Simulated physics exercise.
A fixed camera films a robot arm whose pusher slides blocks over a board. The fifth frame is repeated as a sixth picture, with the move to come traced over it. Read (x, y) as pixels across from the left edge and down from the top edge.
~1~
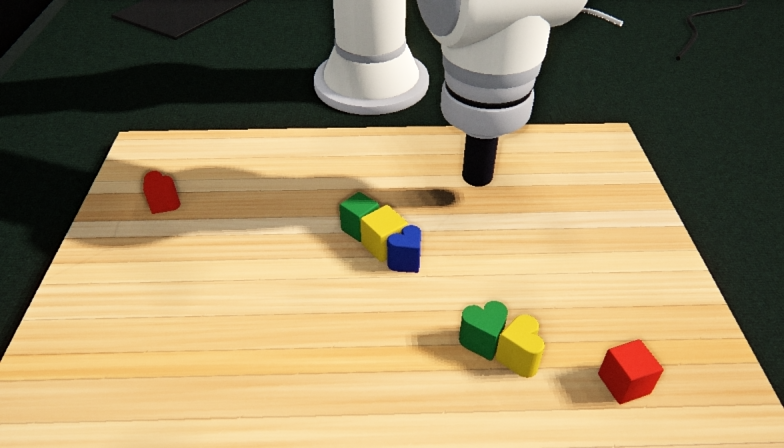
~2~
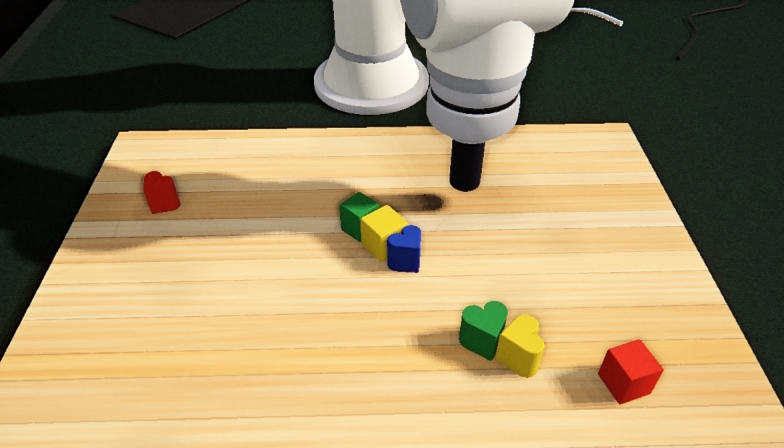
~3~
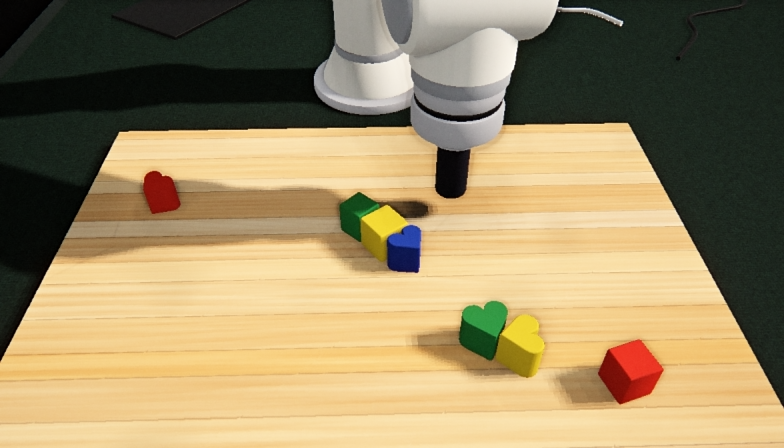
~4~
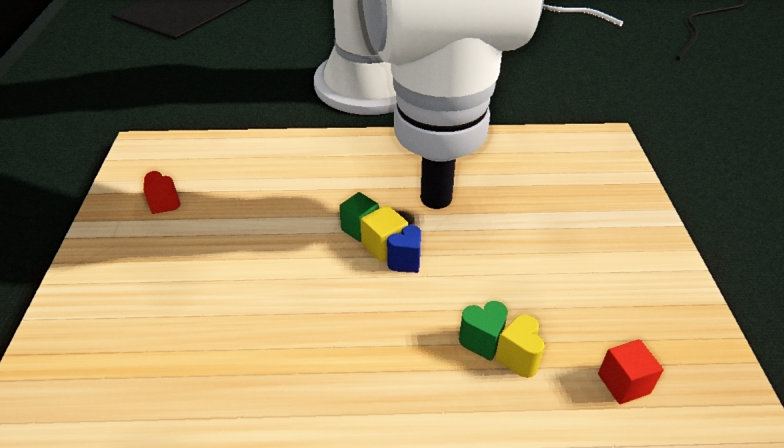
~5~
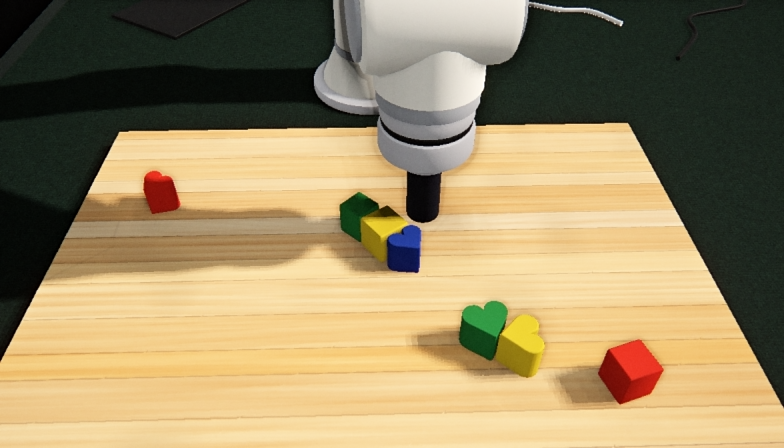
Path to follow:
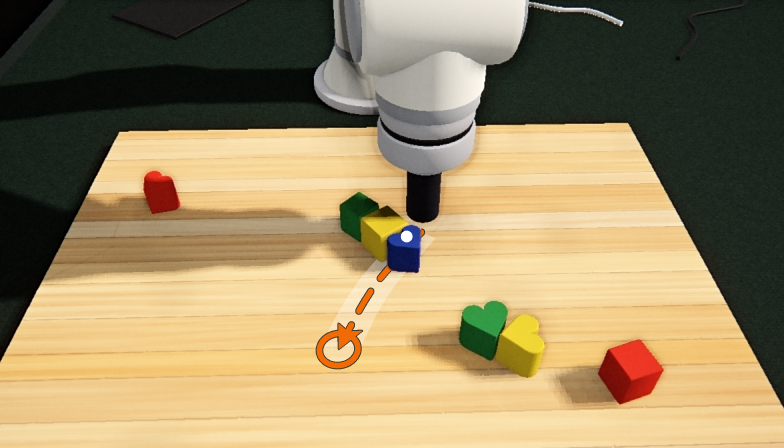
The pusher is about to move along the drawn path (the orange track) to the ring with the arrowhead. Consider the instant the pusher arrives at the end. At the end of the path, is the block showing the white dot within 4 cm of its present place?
Short answer: No.
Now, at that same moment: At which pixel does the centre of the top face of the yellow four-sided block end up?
At (352, 235).
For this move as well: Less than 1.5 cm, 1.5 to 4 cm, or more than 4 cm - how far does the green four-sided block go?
The block shifts less than 1.5 cm.
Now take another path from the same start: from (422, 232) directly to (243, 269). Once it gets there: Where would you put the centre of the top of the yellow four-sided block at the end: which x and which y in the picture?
I expect it at (282, 261).
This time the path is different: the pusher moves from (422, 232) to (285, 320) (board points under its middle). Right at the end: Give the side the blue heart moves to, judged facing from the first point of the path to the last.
Off to the left side.
Drawn move, from (422, 232) via (392, 265) and (364, 303), ending at (339, 349); the dot is on the blue heart.
The first path, step by step. One third of the way, pusher at (391, 247); yellow four-sided block at (356, 233), turned 65° clockwise; blue heart at (390, 268), turned 30° anticlockwise.
Two thirds of the way, pusher at (362, 285); yellow four-sided block at (352, 235), turned 75° clockwise; blue heart at (384, 301), turned 100° anticlockwise.
At the end, pusher at (337, 331); green four-sided block still; yellow four-sided block at (352, 235), turned 75° clockwise; blue heart at (379, 316), turned 170° anticlockwise.
